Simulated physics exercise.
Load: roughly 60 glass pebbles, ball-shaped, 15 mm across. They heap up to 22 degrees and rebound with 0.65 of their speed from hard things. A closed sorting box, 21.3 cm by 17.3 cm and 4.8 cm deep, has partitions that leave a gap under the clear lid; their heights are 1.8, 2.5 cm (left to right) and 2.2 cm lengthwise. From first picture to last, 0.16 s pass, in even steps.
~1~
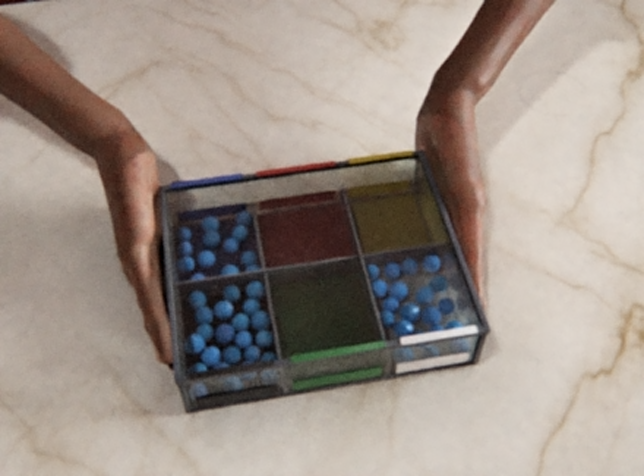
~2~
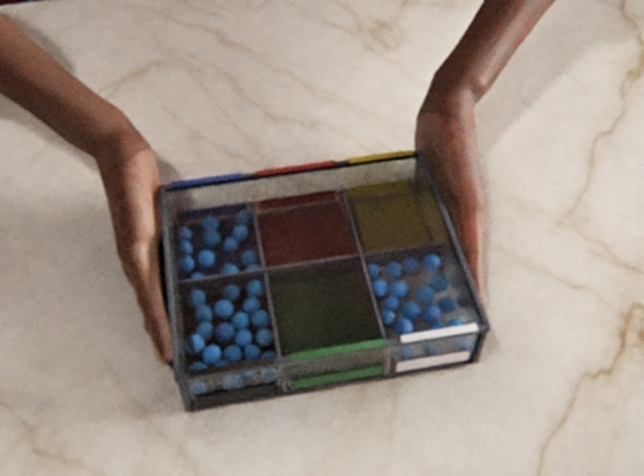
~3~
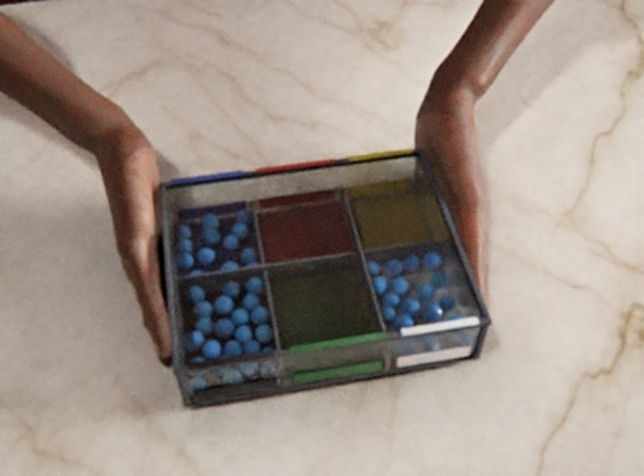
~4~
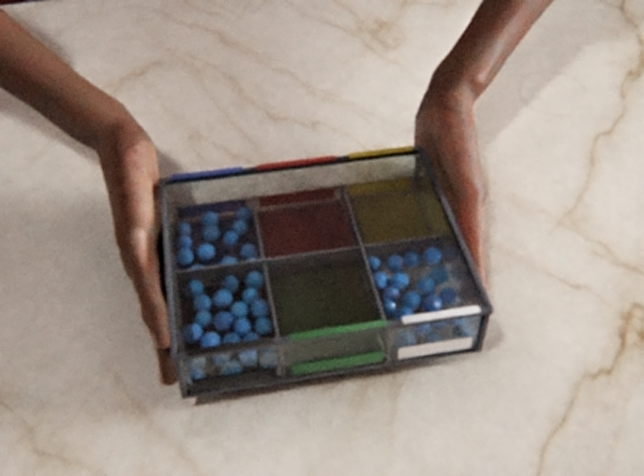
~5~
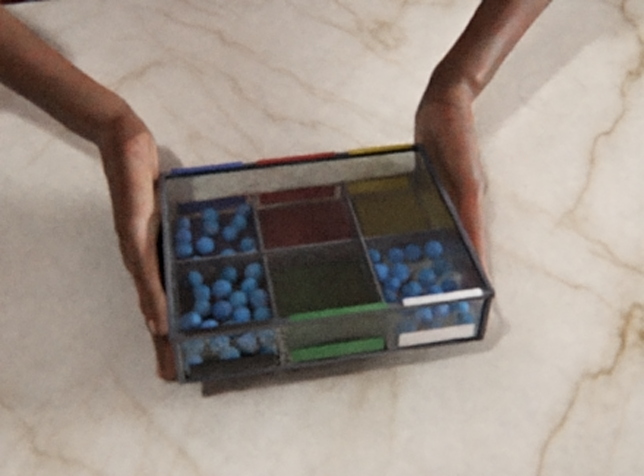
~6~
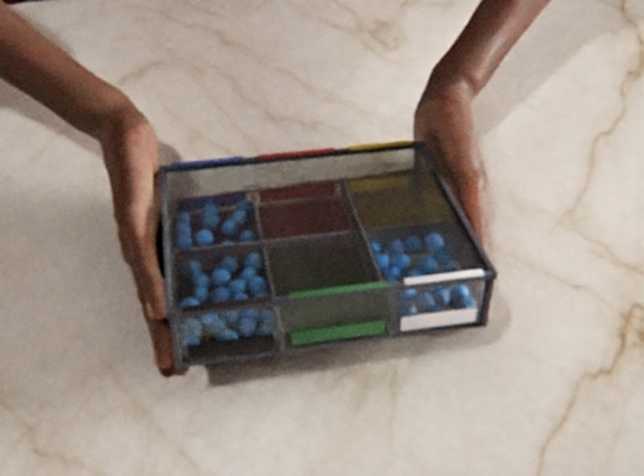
To begin with, two hands hold a clear-lidded, divided box of blue balls nearly flat above a marble surface, with balls in the two left sections and the front right one. The hands then gradually tilt the box, showing more of its front side, while the balls shift slightly within their sections.
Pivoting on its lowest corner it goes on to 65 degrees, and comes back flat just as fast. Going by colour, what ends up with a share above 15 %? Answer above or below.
Red compartment: Below; blue compartment: Above; green compartment: Below; yellow compartment: Below; white compartment: Above; black compartment: Above.
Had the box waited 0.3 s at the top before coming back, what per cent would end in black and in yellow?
In that case black 40, yellow 5.
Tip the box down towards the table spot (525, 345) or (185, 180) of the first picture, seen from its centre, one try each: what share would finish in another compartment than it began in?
Some 10 and 10 per cent.
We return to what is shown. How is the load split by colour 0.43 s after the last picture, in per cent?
Red 0; blue 25; green 0; yellow 0; white 35; black 40.
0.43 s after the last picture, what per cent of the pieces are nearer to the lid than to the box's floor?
Some 0 per cent.
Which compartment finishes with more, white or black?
It is the black one.
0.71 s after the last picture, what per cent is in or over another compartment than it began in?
About 5 per cent.
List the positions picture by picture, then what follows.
The first frame shows box tilt 0 degrees, front corners at (181, 378) and (483, 328); blue 25 %, white 35 %, black 40 %.
The second frame shows box tilt 1 degrees, front corners at (180, 375) and (483, 326).
The third frame shows box tilt 2 degrees, front corners at (179, 368) and (484, 320).
The fourth frame shows box tilt 5 degrees, front corners at (177, 355) and (486, 308), lowest corner right back.
The fifth frame shows box tilt 10 degrees, front corners at (175, 336) and (488, 292), lowest corner right back.
The sixth frame shows box tilt 14 degrees, front corners at (173, 312) and (489, 273), lowest corner right back; blue 25 %, white 35 %, black 40 %.
Then, 0.43 s after the last picture, tilt 64 degrees; blue 25 %, white 35 %, black 40 %.
Then, 0.71 s after the last picture, tilt 27 degrees; blue 25 %, yellow 5 %, white 30 %, black 40 %.
Then, 1.10 s after the last picture, tilt 0 degrees; blue 25 %, yellow 5 %, white 30 %, black 40 %.
In the end, red 0 %, blue 25 %, green 0 %, yellow 5 %, white 30 %, black 40 %.
